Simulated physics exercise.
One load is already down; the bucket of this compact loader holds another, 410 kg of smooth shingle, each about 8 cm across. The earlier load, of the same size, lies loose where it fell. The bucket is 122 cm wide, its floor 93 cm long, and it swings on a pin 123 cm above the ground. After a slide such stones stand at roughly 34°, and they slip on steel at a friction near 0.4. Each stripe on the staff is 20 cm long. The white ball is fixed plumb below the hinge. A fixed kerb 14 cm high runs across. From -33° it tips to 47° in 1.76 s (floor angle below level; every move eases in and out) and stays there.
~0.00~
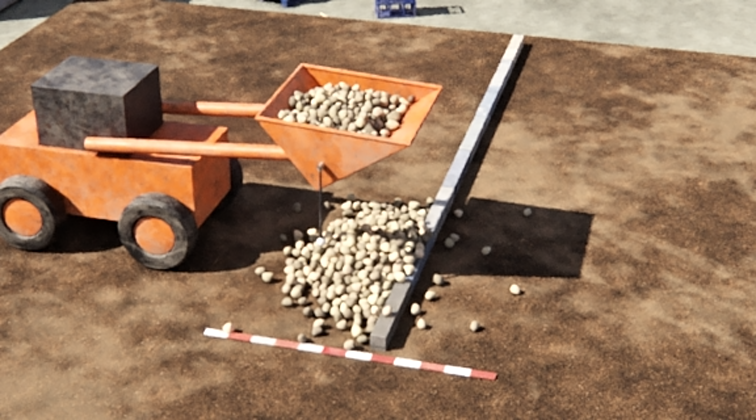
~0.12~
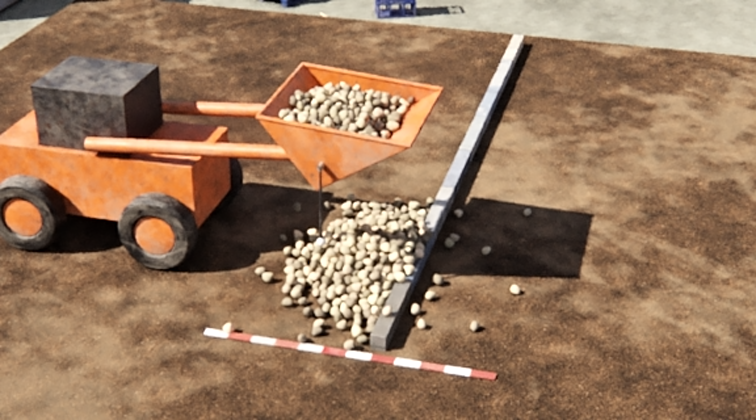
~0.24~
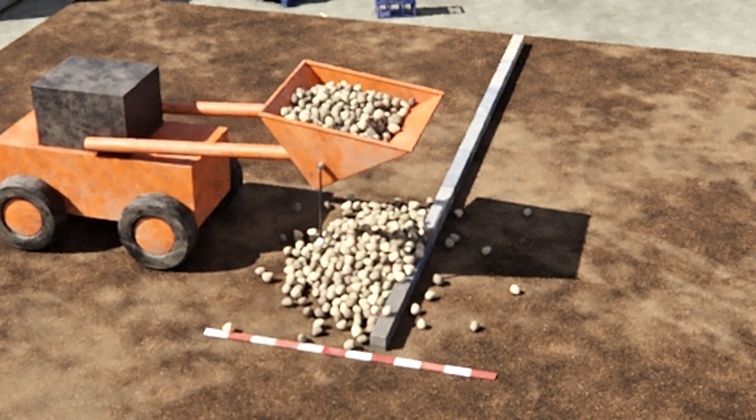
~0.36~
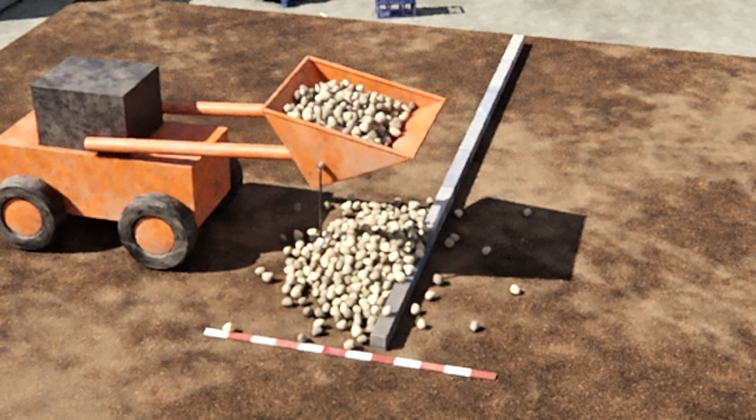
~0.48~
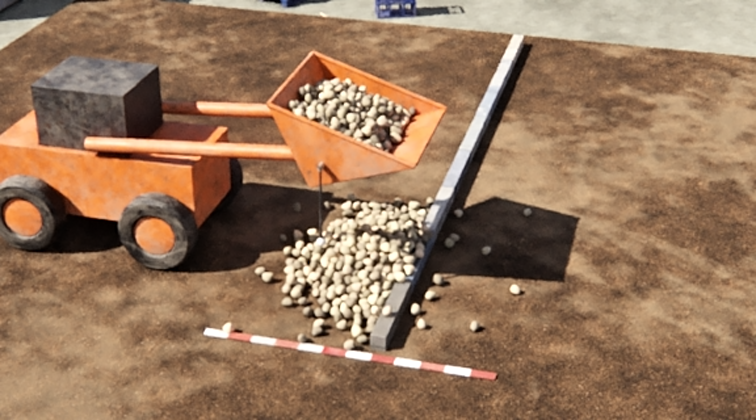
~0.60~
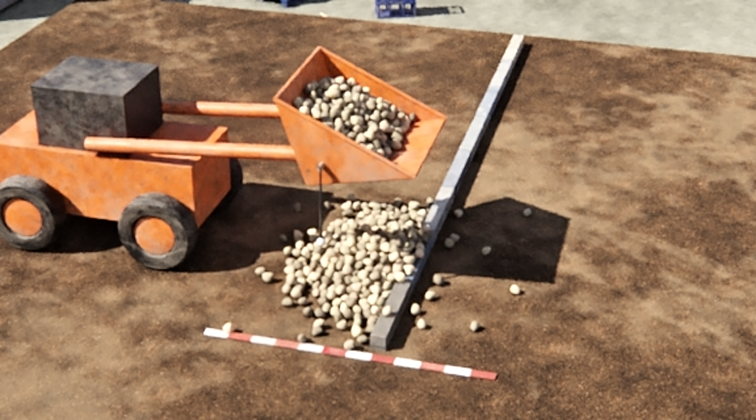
The orange bucket of a small loader, full of pale rounded stones, stays still at first, then tilts slowly forward to the right with its load inside, above a loose heap of similar stones lying against a grey kerb.
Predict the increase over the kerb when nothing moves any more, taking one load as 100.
Close to 84 parts in a hundred.
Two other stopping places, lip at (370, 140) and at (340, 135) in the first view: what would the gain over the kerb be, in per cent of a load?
First some 35, then 5 per cent.
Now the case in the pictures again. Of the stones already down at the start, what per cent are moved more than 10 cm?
Roughly 0 per cent of them.
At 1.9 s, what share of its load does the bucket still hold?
It holds some 5 per cent.
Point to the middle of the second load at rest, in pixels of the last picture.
Near (462, 268).
After 1.3 s the floor is at 35°; in per cent of one load, 89 in the bucket, 106 on this side of the kerb, 5 over the kerb; the foremost stones are at (469, 276).
After 1.9 s the floor is at 47°; in per cent of one load, 7 in the bucket, 130 on this side of the kerb, 63 over the kerb; the foremost stones are at (514, 283).
After 2.2 s the floor is at 47°; in per cent of one load, 0 in the bucket, 117 on this side of the kerb, 83 over the kerb; the foremost stones are at (565, 288).
After 4.9 s the floor is at 47°; in per cent of one load, 0 in the bucket, 114 on this side of the kerb, 86 over the kerb; the foremost stones are at (604, 292). Net gain over the kerb, 84.
